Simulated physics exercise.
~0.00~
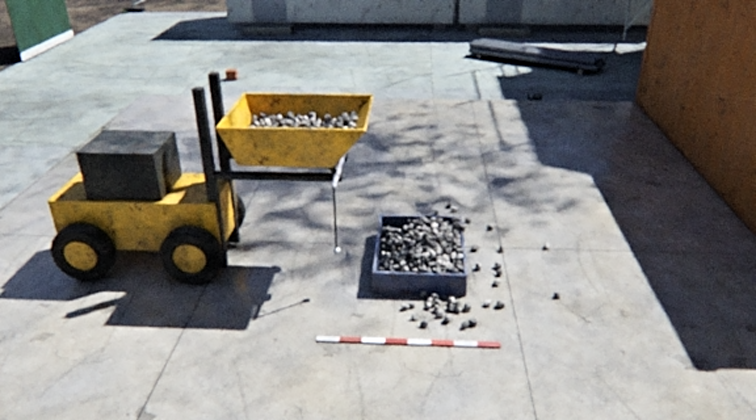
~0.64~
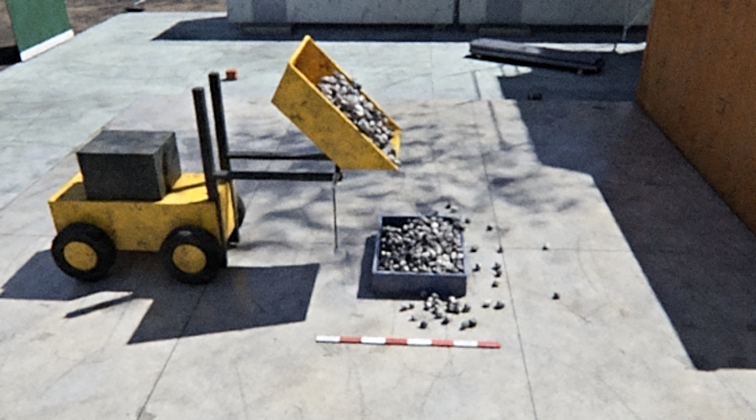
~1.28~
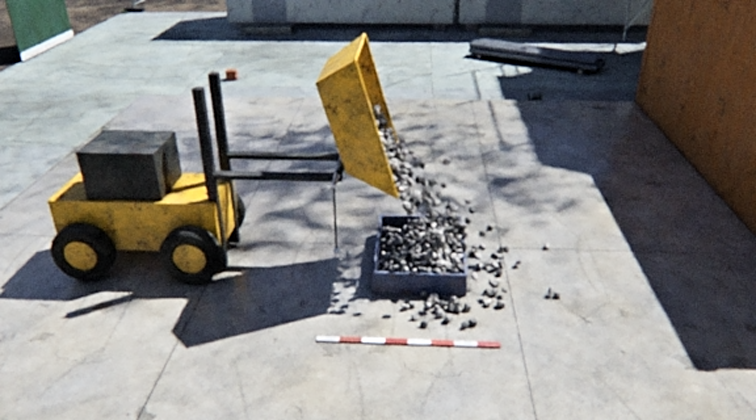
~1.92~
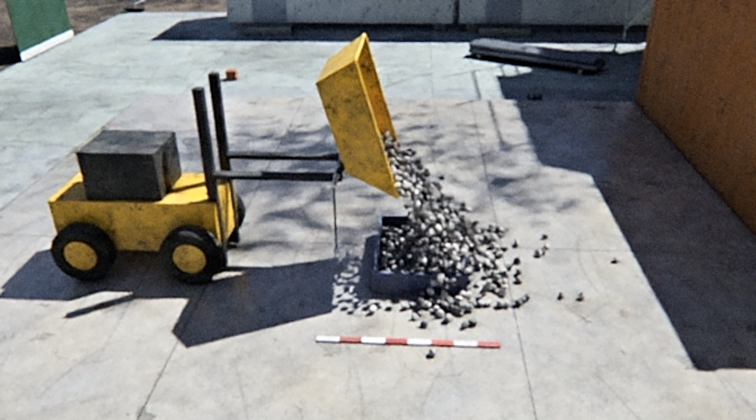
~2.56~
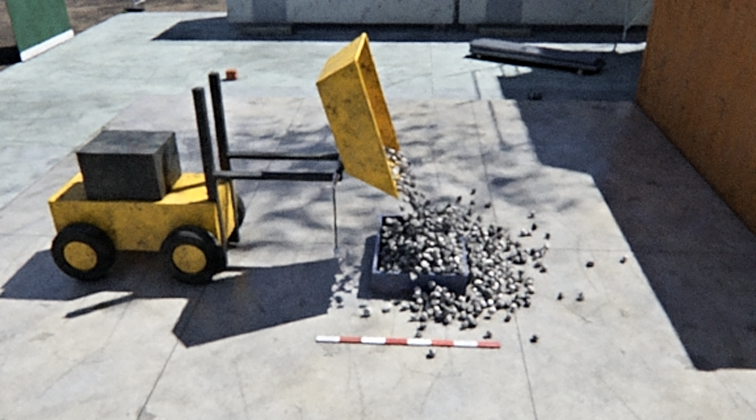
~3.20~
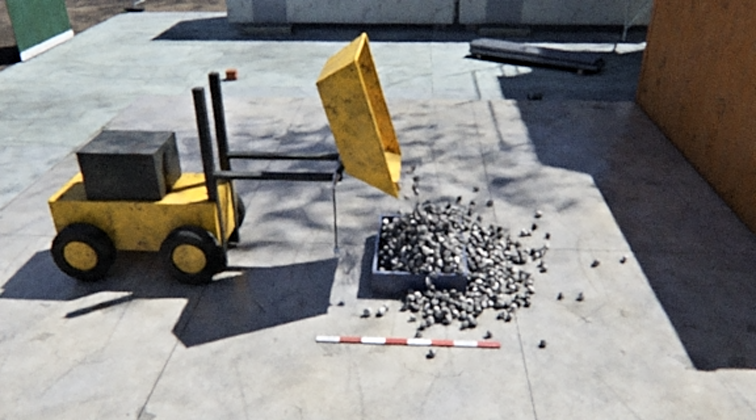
A yellow skip full of grey stones on a small fork truck tipped to the right in two stages, then poured its load onto the already heaped bin below, until it hung empty and many stones lay scattered around the bin.
